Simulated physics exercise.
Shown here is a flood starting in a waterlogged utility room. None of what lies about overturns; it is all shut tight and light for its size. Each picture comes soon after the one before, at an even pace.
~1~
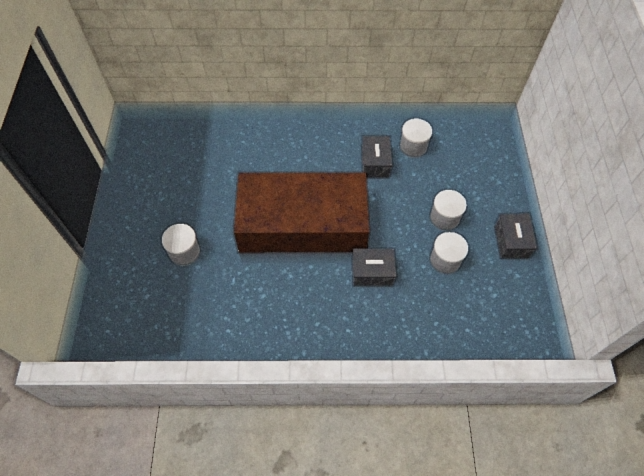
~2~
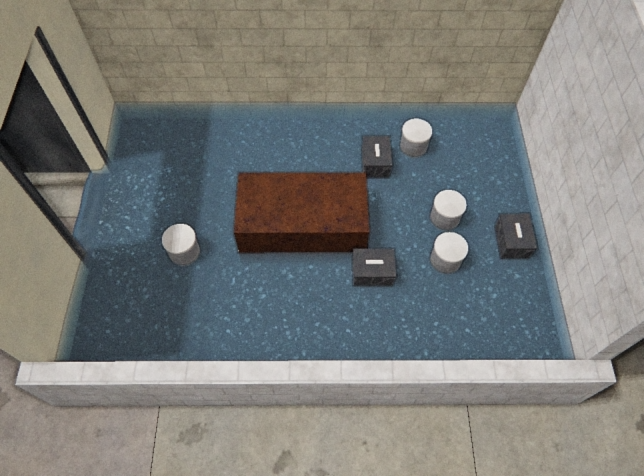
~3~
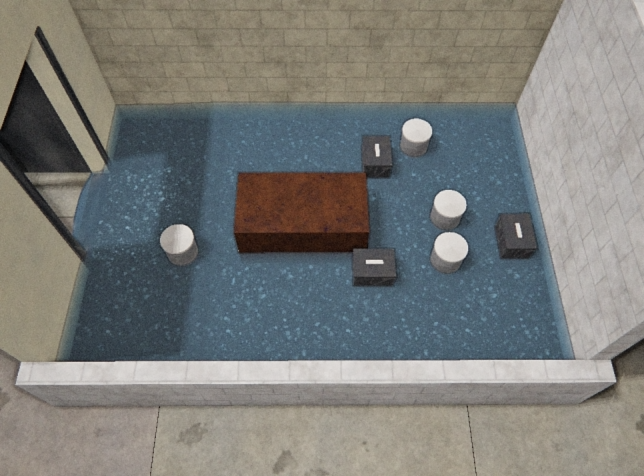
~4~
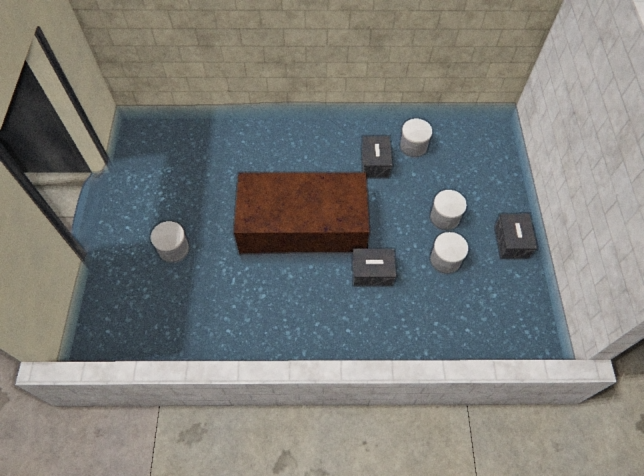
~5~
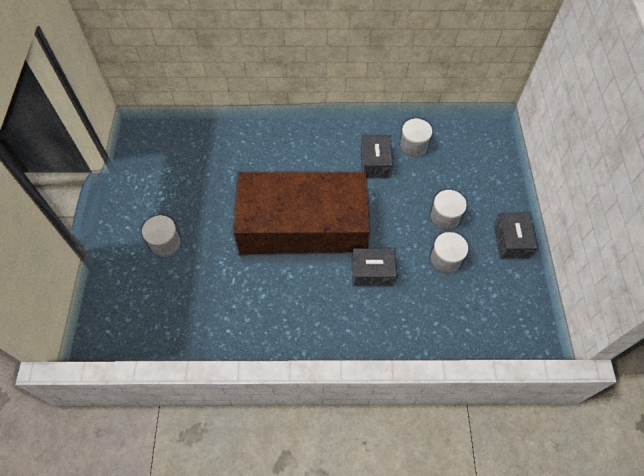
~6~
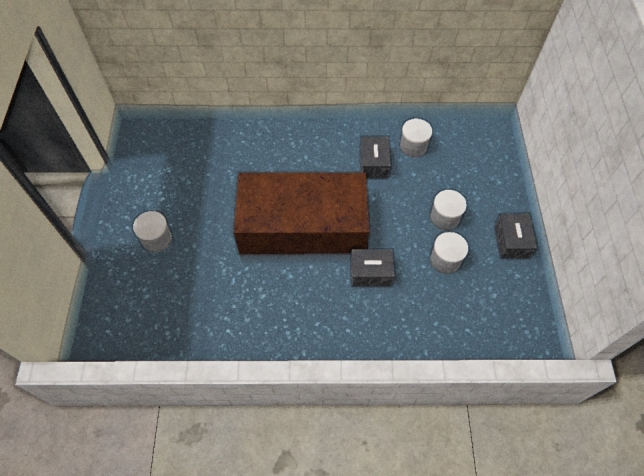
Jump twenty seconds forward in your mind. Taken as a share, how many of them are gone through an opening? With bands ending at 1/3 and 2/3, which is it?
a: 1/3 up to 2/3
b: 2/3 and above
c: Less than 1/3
1/3 up to 2/3 (a).
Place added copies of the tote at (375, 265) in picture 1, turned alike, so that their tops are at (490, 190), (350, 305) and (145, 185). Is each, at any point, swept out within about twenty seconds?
The three, in sequence: Remains behind, departs and departs.
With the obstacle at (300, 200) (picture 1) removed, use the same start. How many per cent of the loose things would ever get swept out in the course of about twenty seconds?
Near 40 percent.
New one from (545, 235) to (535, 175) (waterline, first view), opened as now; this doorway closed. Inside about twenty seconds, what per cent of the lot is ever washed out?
90 in a hundred or thereabouts.
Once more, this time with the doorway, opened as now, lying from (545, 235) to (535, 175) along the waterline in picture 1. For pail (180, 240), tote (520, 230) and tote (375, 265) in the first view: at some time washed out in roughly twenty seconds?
Turn by turn - stays put, departs, departs.
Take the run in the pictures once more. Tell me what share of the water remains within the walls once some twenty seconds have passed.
About 38 percent.
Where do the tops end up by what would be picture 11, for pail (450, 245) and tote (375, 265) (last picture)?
The first top is near (422, 252) and the second near (308, 265).
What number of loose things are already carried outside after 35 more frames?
I count 3 altogether.
A moment on, 1 of 7 are out; 6 afloat.
Next, 1 of 7 are out; 6 afloat.
Later, 3 of 7 are out; 4 afloat.
In the end, 4 of 7 are out; 3 afloat.
